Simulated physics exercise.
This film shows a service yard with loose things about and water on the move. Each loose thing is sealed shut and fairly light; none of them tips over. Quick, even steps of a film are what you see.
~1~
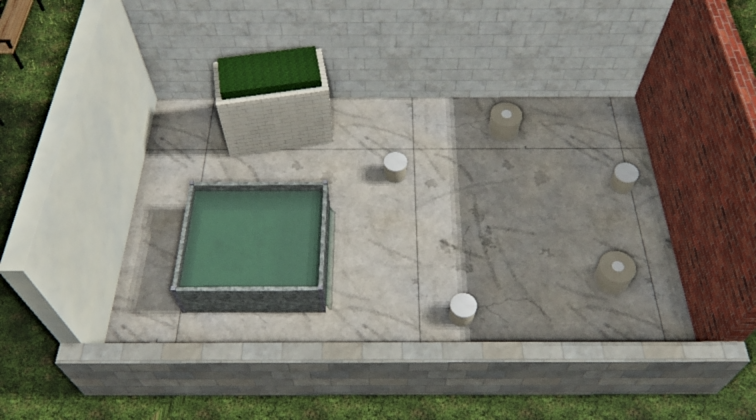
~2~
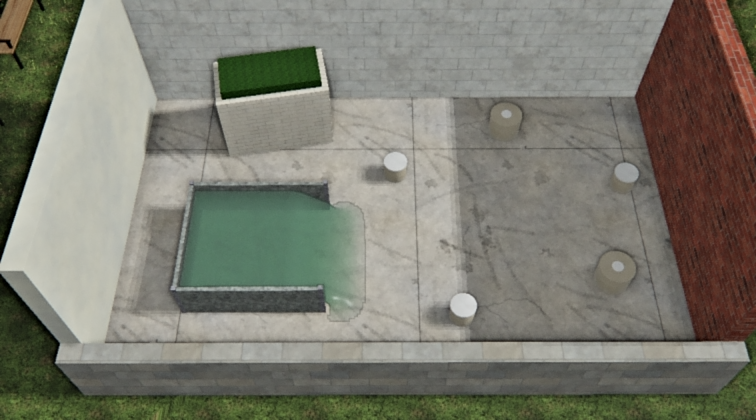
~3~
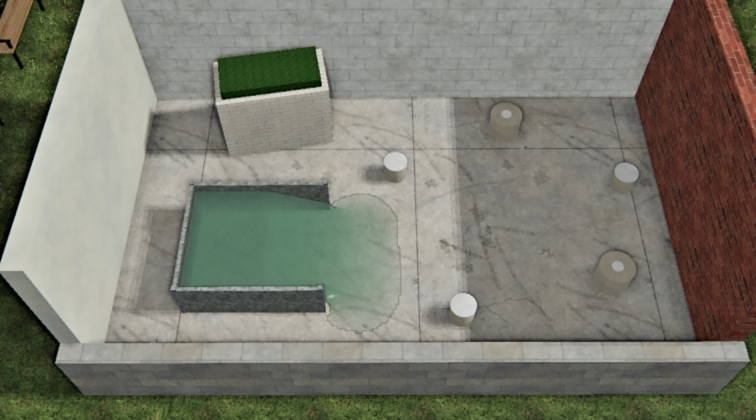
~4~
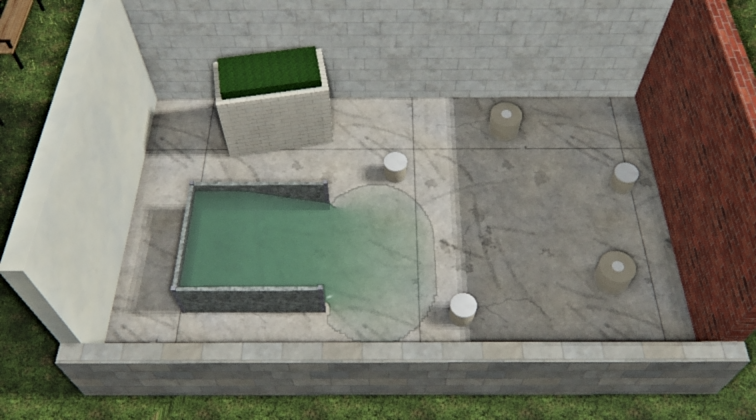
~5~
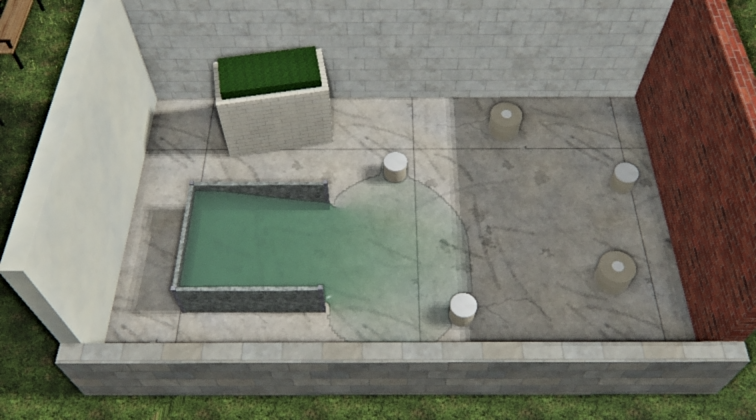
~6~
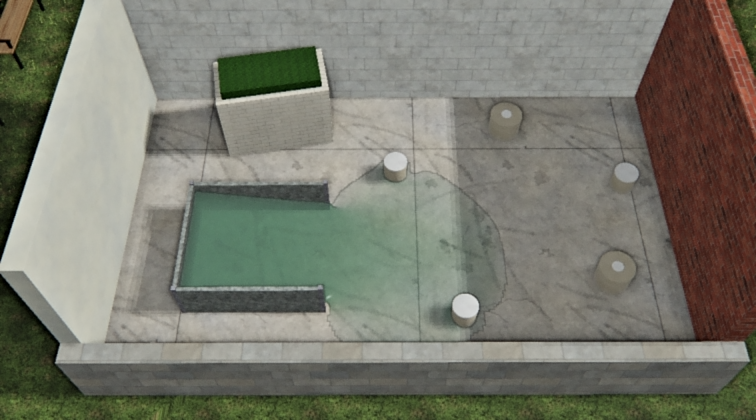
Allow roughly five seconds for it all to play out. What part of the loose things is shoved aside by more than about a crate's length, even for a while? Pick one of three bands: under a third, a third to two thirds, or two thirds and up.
Two thirds and up.
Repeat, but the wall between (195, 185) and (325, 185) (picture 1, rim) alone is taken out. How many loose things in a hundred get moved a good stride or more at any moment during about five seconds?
Estimate: Some 60 per cent.
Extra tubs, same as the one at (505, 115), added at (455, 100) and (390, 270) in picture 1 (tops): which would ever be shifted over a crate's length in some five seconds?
In order: Hardly budges, then shoved clear.
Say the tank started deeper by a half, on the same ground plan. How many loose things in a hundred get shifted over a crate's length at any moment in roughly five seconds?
Estimate: Around 100 in a hundred.
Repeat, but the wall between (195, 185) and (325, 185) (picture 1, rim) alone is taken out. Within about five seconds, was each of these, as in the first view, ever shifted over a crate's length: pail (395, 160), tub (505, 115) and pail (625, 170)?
Taking them one at a time, the first gets shoved clear, the second gets shoved clear and the third gets shoved clear.
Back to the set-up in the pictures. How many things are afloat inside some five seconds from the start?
Tally: 4.
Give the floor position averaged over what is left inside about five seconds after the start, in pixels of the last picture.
The average sits close to (545, 171).
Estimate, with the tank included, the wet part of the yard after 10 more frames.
Around 60 percent.
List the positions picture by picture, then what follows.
A pail at (464, 305), on the bottom; a pail at (395, 161), on the bottom; 0 of 5 have shifted, in the first frame.
A pail at (464, 305), on the bottom; a pail at (395, 161), on the bottom; 0 of 5 have shifted, in the second frame.
A pail at (464, 305) rests on the ground; a pail at (395, 161) rests on the ground; 0 of 5 have shifted, in the third frame.
A pail at (464, 305) rests on the ground; a pail at (395, 161) rests on the ground; 0 of 5 have shifted, in the fourth frame.
A pail at (464, 305) rests on the ground; a pail at (395, 161), on the bottom; 0 of 5 have shifted, in the fifth frame.
A pail at (466, 306), on the bottom; a pail at (396, 161) rests on the ground; 0 of 5 have shifted, in the sixth frame.
A moment on, 0 of 5 are well off their spots; 0 afloat.
Next, 3 of 5 are well off their spots; 1 afloat.
Later, 4 of 5 are well off their spots; 3 afloat.
In the end, 4 of 5 are well off their spots, and 5 have been at some point; 4 afloat.
